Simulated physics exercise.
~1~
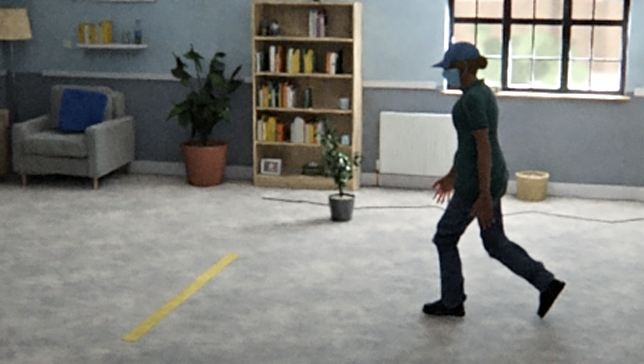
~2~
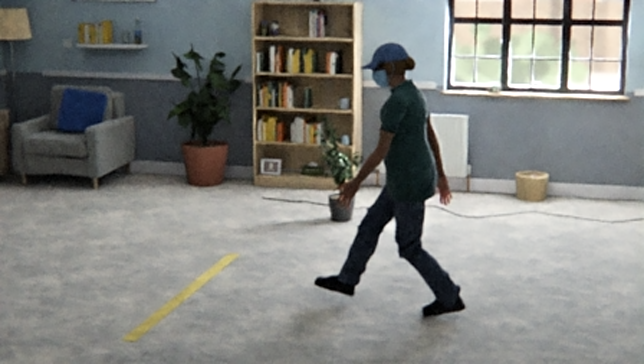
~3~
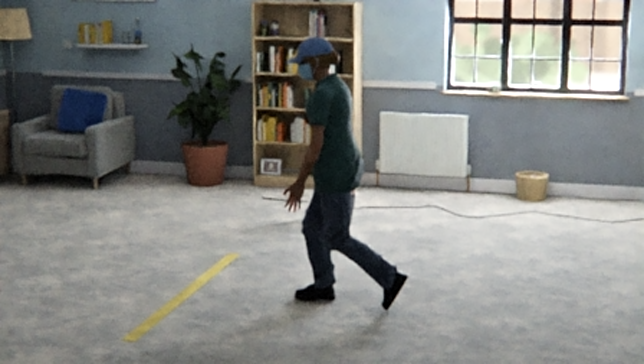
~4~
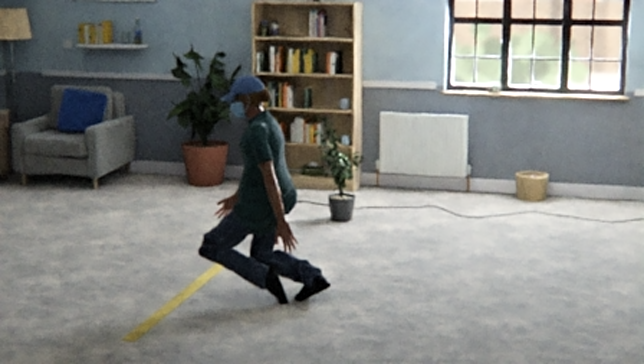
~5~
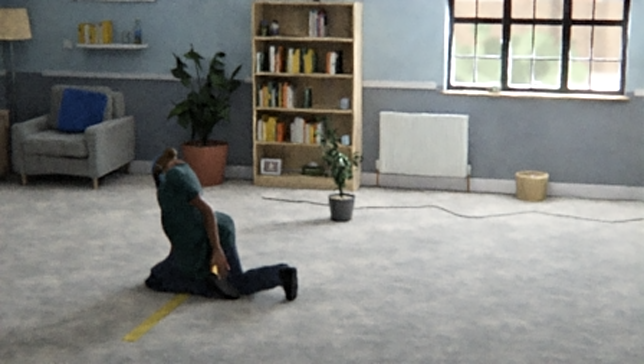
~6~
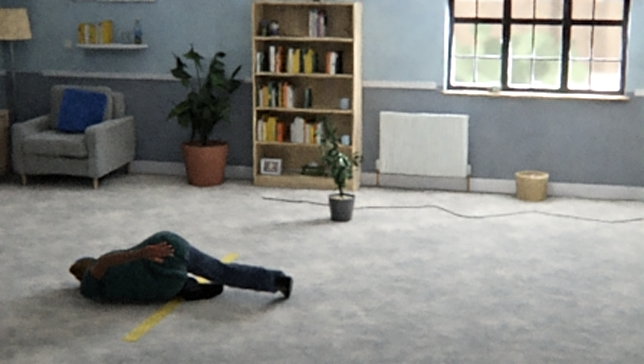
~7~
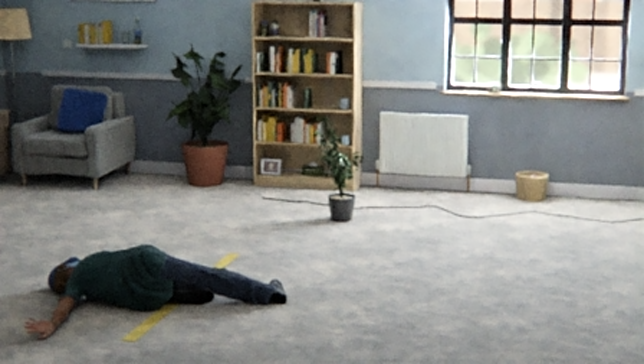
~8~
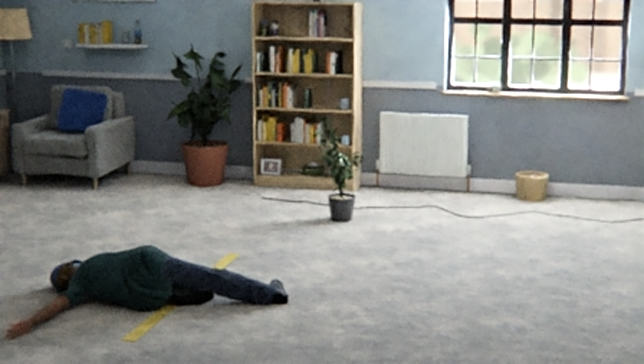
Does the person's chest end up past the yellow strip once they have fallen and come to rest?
Yes, the person ends up lying across the yellow strip, with the chest on the floor to the left of it.
